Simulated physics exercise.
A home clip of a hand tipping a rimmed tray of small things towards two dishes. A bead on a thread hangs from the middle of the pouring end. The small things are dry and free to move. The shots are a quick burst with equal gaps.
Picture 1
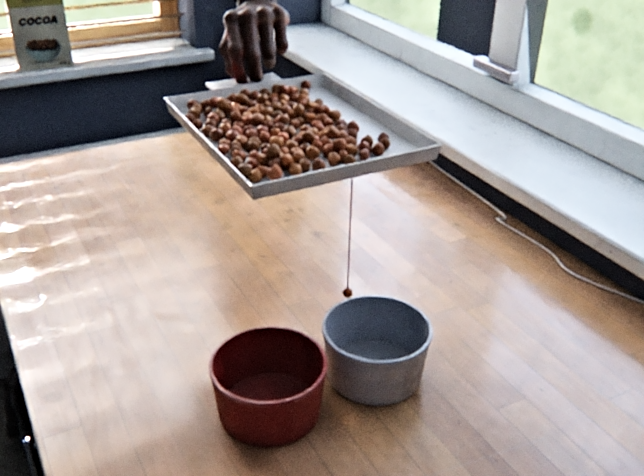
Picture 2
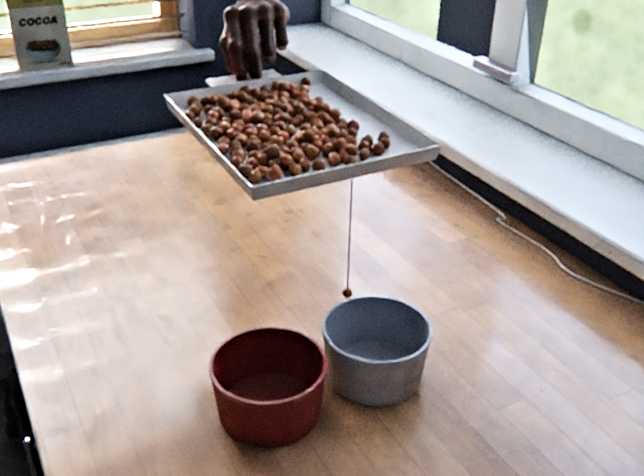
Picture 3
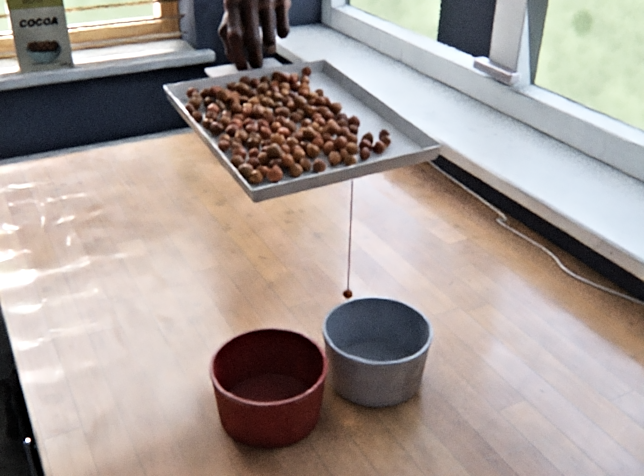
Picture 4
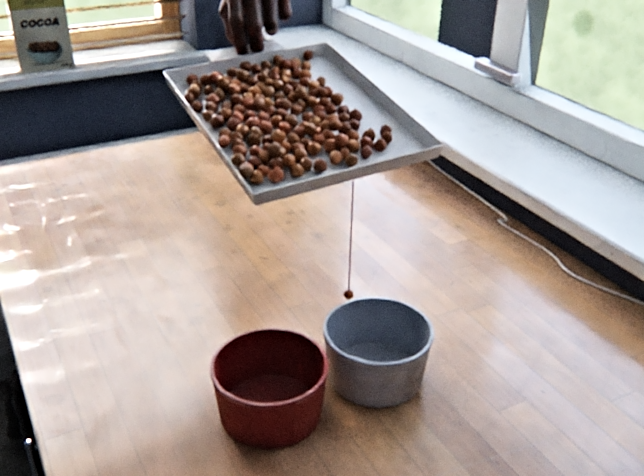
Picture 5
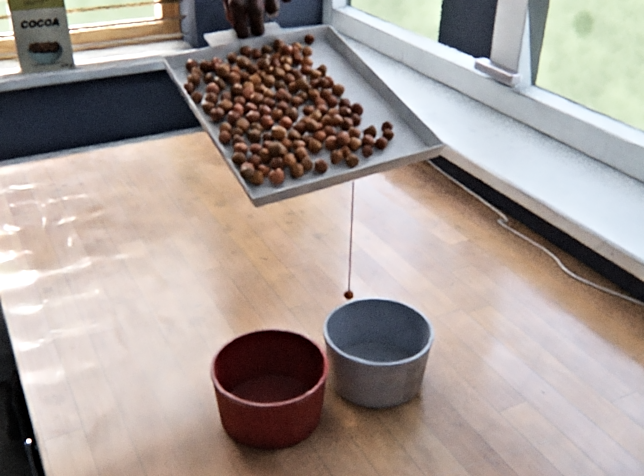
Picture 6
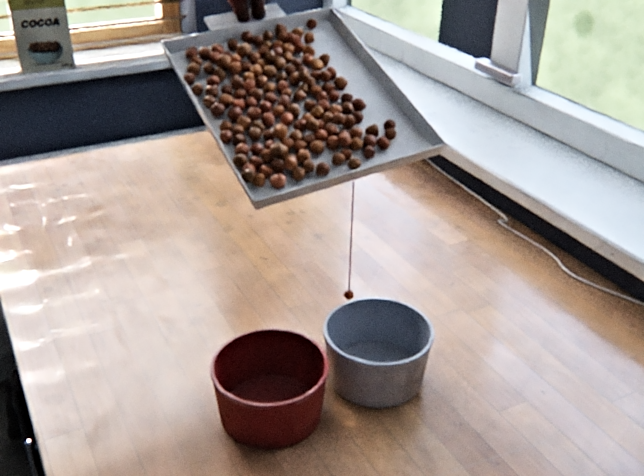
The clip shows a hand holding a rimmed tray of hazelnuts above a red dish and a grey dish on a wooden table, then gradually raising the far end, so the tray slopes more steeply towards its near left corner.
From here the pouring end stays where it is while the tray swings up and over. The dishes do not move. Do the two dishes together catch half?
In the dishes lies more than half of it.
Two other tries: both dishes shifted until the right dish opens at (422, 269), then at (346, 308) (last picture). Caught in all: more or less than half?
At the first place below a half, at the second the smaller part.
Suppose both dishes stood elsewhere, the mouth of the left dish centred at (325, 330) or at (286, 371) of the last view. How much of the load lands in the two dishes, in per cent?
About 30 and 70 per cent.
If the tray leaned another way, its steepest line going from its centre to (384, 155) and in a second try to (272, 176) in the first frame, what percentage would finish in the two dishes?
Roughly 20 per cent, and 50 per cent.
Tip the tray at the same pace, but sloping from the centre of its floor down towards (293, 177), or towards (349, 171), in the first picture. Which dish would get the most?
In turn: The left dish; the right one.
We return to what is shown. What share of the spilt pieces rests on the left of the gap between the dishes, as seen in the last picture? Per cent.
Near 20 %.
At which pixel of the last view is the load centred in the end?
At about (313, 395).
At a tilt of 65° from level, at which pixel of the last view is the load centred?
Roughly at (308, 120).
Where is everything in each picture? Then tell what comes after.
Corners of the pouring end (253, 183) and (437, 144), level; middle of the load (279, 129), hazelnuts; left dish (293, 418); right dish (405, 377); bead on its thread (347, 292), in the first picture.
Corners of the pouring end (254, 184) and (437, 144), level; middle of the load (279, 127), in the second picture.
Corners of the pouring end (254, 187) and (438, 144), tipped barely, lowest at the left corner; middle of the load (280, 123), in the third picture.
Corners of the pouring end (255, 191) and (440, 143), tipped a little, lowest at the left corner; middle of the load (281, 115), in the fourth picture.
Corners of the pouring end (256, 194) and (441, 143), tipped clearly, lowest at the left corner; middle of the load (282, 108), in the fifth picture.
Corners of the pouring end (256, 197) and (442, 142), tipped clearly, lowest at the left corner; middle of the load (283, 103), roughly a quarter on the move; left dish (295, 420); right dish (406, 379), in the sixth picture.
Just after the last frame, tray tipped steeply; almost all on the tray; just a few in the left dish; just a few in the right dish; just a few in the air.
A moment on, tray tipped past a quarter turn; roughly a quarter on the tray; about a tenth in the left dish; about a tenth in the right dish; about a tenth outside both; roughly half in the air.
Further on, tray tipped past a quarter turn; roughly a third in the left dish; roughly a third in the right dish; roughly a quarter outside both.
When it is over, tray tipped past a quarter turn; roughly a third in the left dish; roughly a third in the right dish; roughly a quarter outside both.
